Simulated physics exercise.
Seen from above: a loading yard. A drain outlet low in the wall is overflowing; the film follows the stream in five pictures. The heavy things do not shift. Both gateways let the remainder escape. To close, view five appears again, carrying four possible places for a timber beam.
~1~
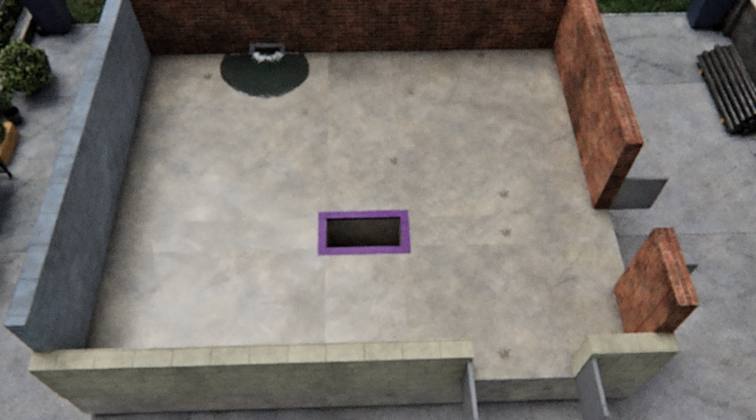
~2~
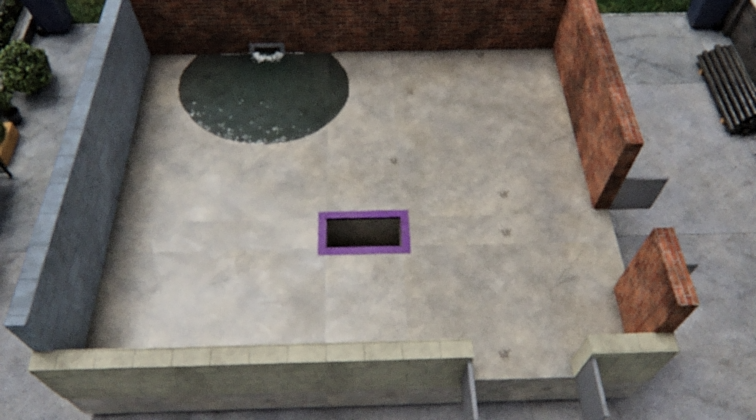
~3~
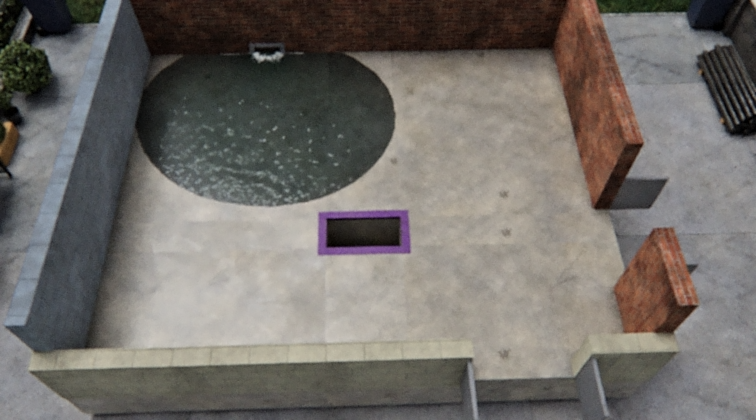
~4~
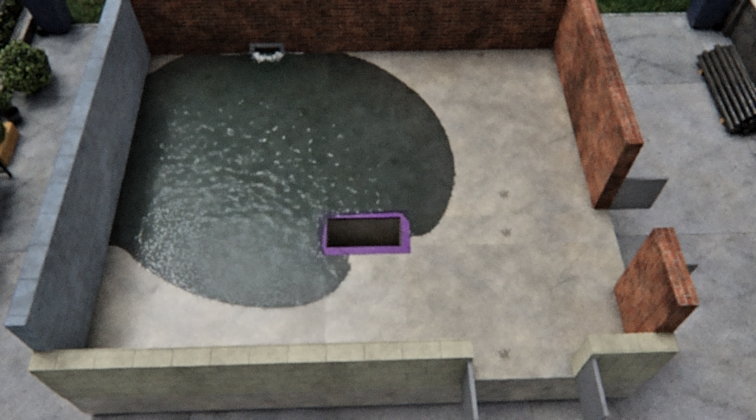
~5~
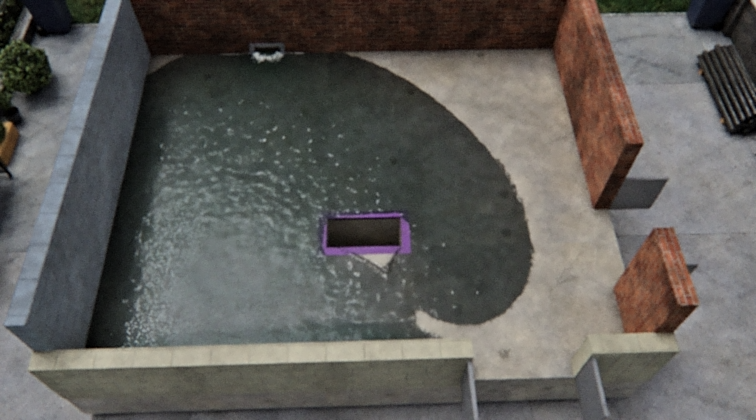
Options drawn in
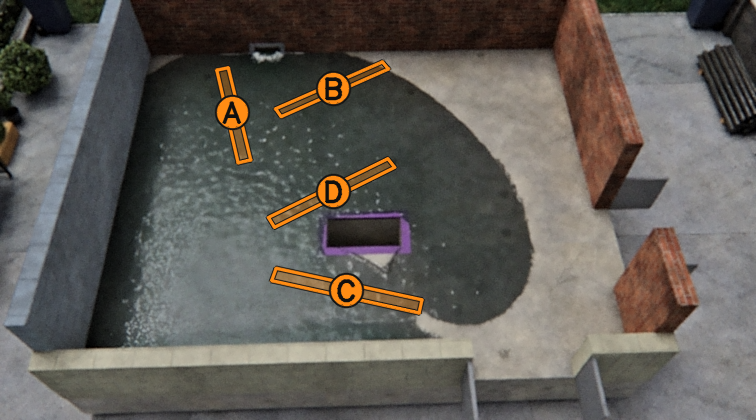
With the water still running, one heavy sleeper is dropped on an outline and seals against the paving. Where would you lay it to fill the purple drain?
I would pick spot A.
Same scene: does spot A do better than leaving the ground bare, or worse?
Better.
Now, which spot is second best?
C it is.
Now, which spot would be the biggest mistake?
Spot D.
On the marked copy, A from (222, 68) to (244, 161); B from (278, 112) to (385, 65); C from (273, 274) to (420, 306); D from (271, 222) to (391, 163).
Choosing A, about 42 % of the stream goes into the purple drain, about 57 % out by the gates.
Choosing B, about 8 % of the stream goes into the purple drain, about 92 % out by the gates.
Choosing C, about 28 % of the stream goes into the purple drain, about 71 % out by the gates.
Choosing D, about 3 % of the stream goes into the purple drain, about 97 % out by the gates.
